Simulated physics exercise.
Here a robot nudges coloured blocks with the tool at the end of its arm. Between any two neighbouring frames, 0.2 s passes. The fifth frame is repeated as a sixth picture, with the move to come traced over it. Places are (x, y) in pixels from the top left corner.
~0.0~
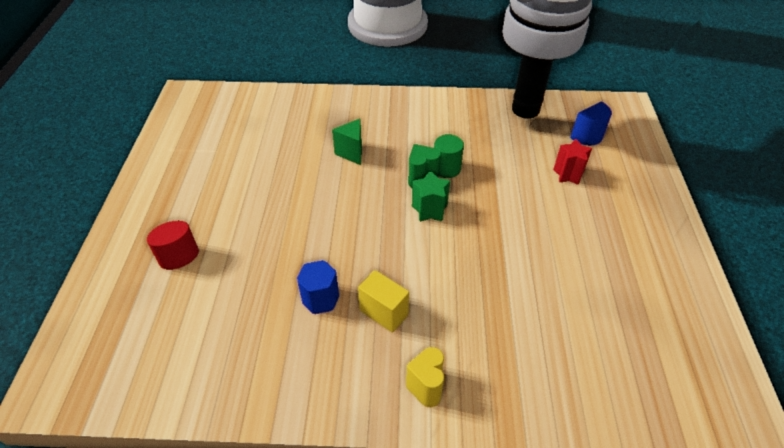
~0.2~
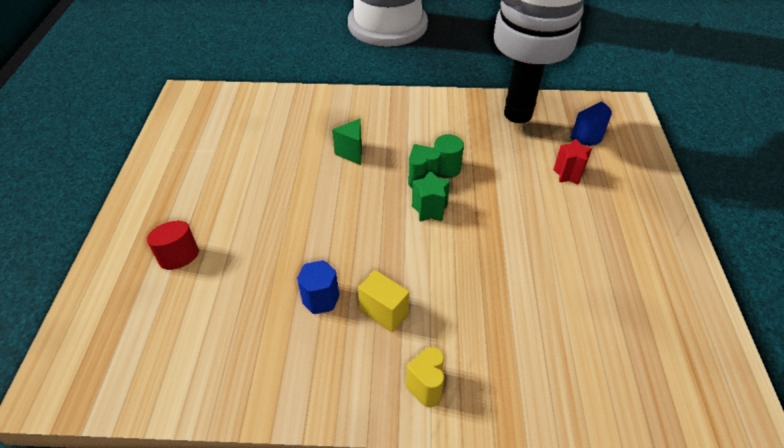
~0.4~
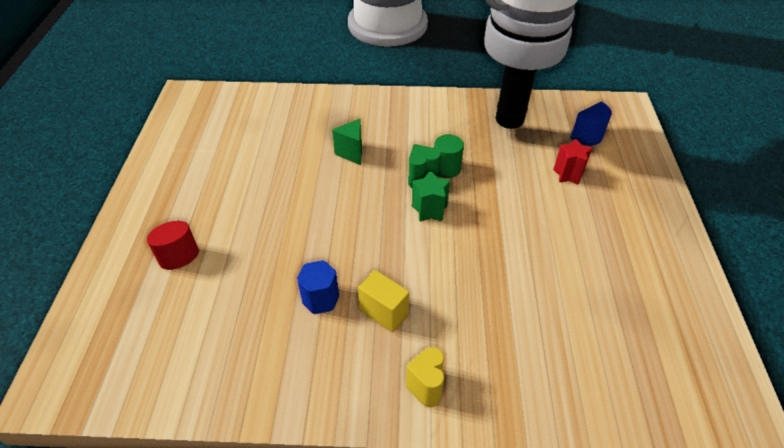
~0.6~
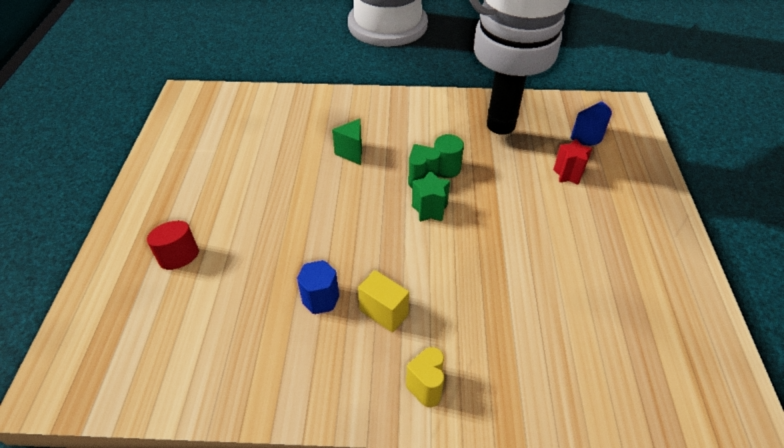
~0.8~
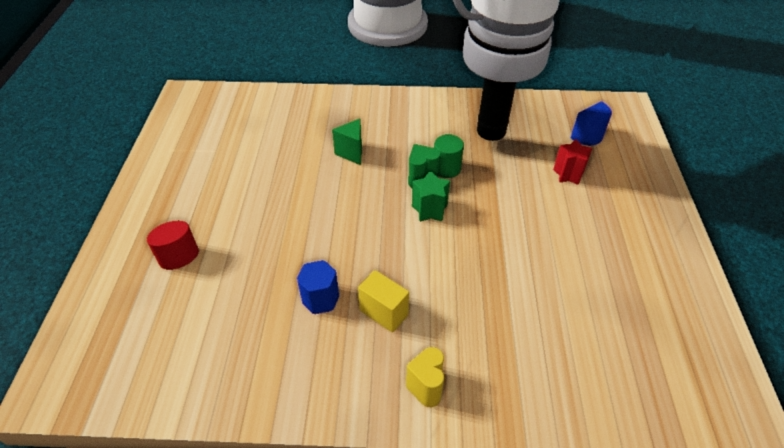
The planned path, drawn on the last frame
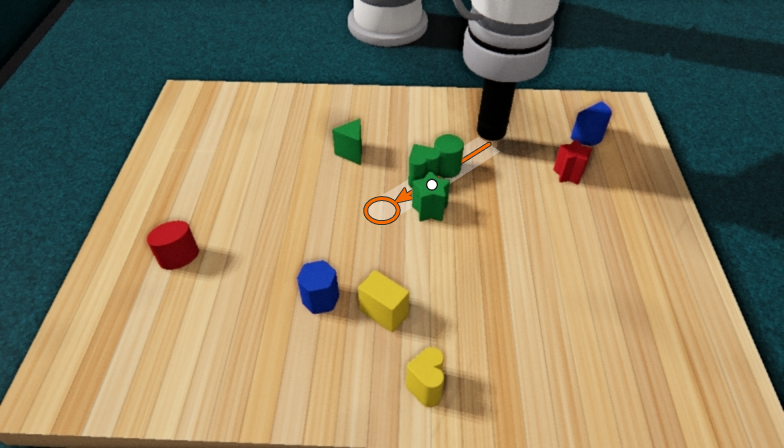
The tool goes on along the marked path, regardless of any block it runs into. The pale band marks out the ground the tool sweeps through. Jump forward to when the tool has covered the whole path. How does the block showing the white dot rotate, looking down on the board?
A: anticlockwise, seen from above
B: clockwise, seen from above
I choose A.
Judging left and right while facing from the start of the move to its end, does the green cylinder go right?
Answer: No.
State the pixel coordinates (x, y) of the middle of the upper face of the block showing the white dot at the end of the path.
At (420, 197).
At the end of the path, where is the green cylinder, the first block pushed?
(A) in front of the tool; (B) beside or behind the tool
Option A.
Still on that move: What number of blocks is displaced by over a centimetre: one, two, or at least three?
Count: Three or more.
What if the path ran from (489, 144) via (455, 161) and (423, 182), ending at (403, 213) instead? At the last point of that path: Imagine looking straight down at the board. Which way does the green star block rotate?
From above, counter-clockwise.
The line goes in a line from (489, 144) to (382, 210); the dot is on the green star block.
On the path given first. One third of the way, tool at (457, 153); green heart block at (411, 161), turned 30° clockwise; green cylinder at (437, 154).
Two thirds of the way, tool at (421, 175); green heart block at (371, 176), turned 90° clockwise; green star block at (422, 195), turned 75° anticlockwise; green cylinder at (401, 178).
At the end, tool at (382, 199); green triangular block unmoved; green heart block at (348, 181), turned 135° clockwise; green star block at (420, 197), turned 90° anticlockwise; green cylinder at (366, 207).
